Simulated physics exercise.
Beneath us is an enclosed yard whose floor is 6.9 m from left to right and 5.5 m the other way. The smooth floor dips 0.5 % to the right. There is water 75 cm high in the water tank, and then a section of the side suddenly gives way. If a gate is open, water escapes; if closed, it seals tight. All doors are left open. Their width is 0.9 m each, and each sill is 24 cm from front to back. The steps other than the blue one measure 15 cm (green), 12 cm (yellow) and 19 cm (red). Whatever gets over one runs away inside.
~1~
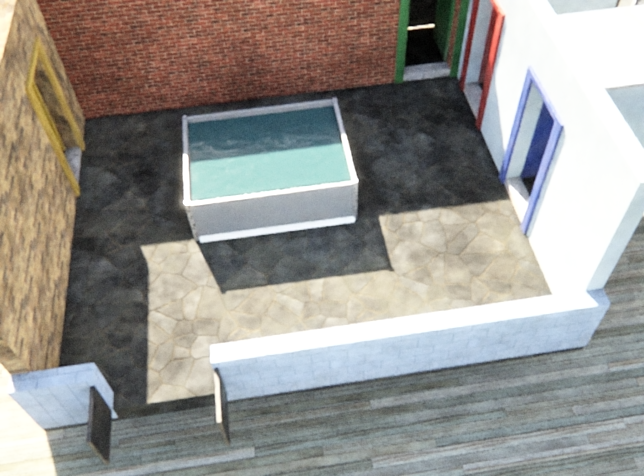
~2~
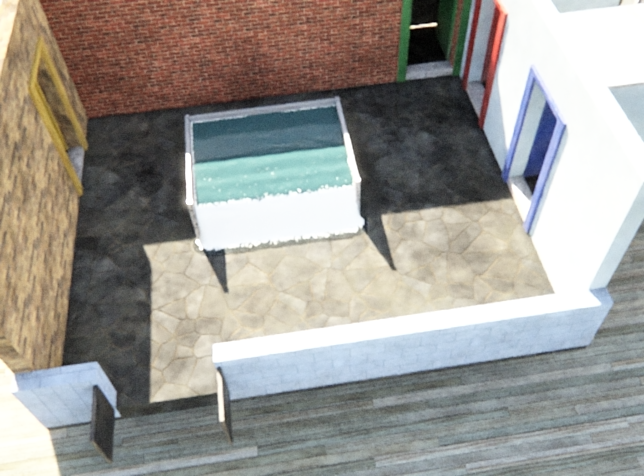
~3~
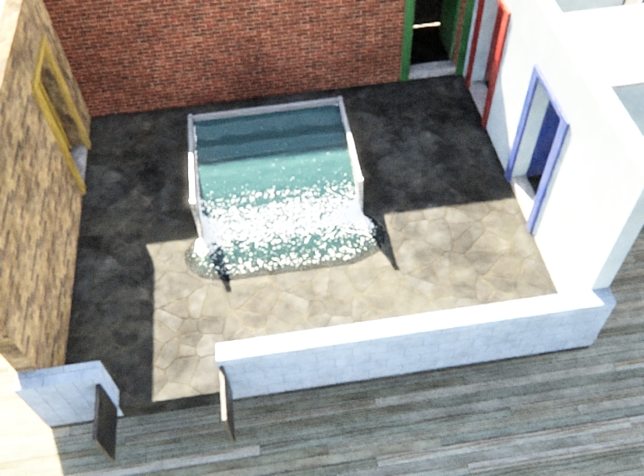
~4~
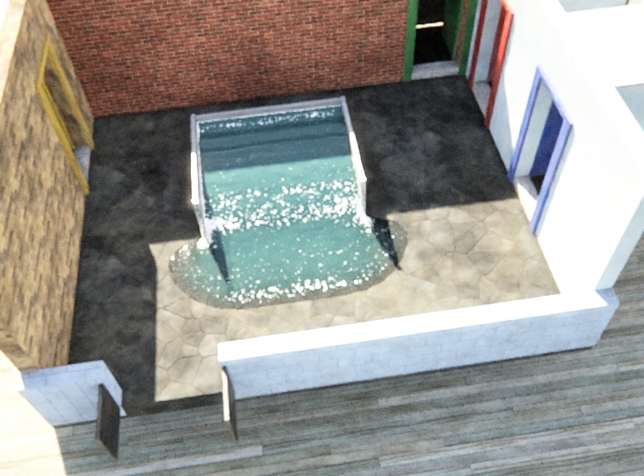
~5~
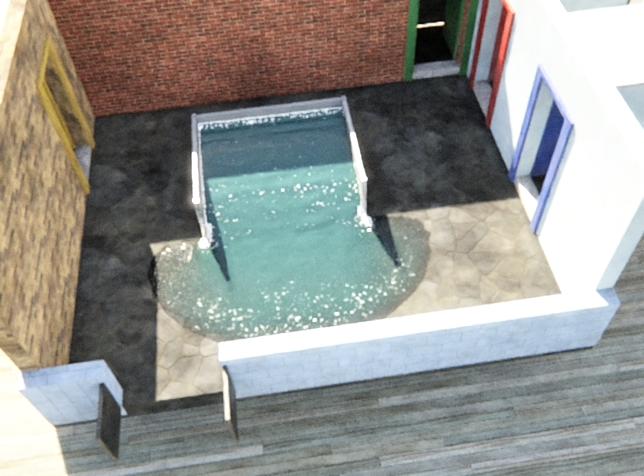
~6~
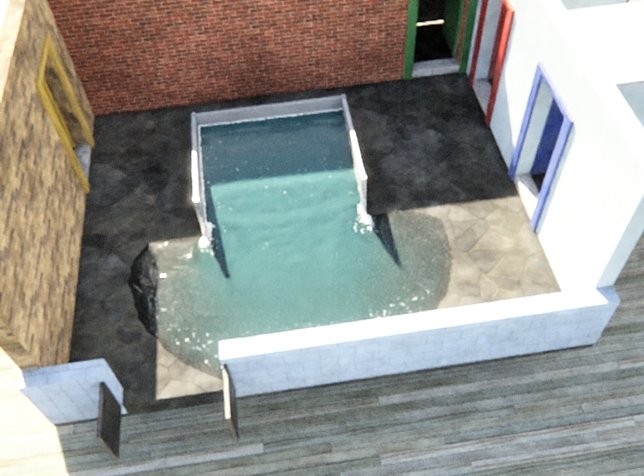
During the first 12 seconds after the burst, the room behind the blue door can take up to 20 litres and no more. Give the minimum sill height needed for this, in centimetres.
Roughly 10 centimetres.
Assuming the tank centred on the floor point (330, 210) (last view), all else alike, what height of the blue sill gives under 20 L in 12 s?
A minimum of about 10.0 cm.
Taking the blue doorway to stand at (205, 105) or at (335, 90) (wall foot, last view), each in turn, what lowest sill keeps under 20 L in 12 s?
You'd want about 9.5 cm there first, then about 8.0 cm.
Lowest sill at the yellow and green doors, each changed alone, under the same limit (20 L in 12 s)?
You'd want about 8.0 centimetres at yellow and about 16 centimetres at green.
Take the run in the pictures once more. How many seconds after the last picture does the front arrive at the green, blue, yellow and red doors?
Door green: 3.0 seconds; door blue: 1.8 seconds; door yellow: 3.2 seconds; door red: 2.6 seconds.
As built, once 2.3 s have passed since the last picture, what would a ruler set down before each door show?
Green door 0 cm, blue door 13 cm, yellow door 0 cm, red door 0 cm.
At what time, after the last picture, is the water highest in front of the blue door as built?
I'd say near 2.8 seconds.
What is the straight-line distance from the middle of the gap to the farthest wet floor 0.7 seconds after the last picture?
The front is some 4.0 m out.
Then, 0.7 s after the last picture water covers 35 % of the floor, deepest (50 cm) near (310, 348); it has not reached the blue door.
Then, 2.3 s after the last picture water covers 45 % of the floor, deepest (38 cm) near (560, 324); 13 cm at the blue door, 0 litres in over its 14 cm sill.
Then, 11.3 s after the last picture water covers 100 % of the floor, deepest (12 cm) near (429, 85); 8 cm at the blue door, 3 litres in over its 14 cm sill.
At the blue door as built, the water peaked near 16 cm, 2.9 s after the last picture.
Run again over the same 12 s with other heights there, 32 litres in over 8.5 cm, 11 litres over 11.5 cm. The limit of 20 litres is kept from about 10 cm up.
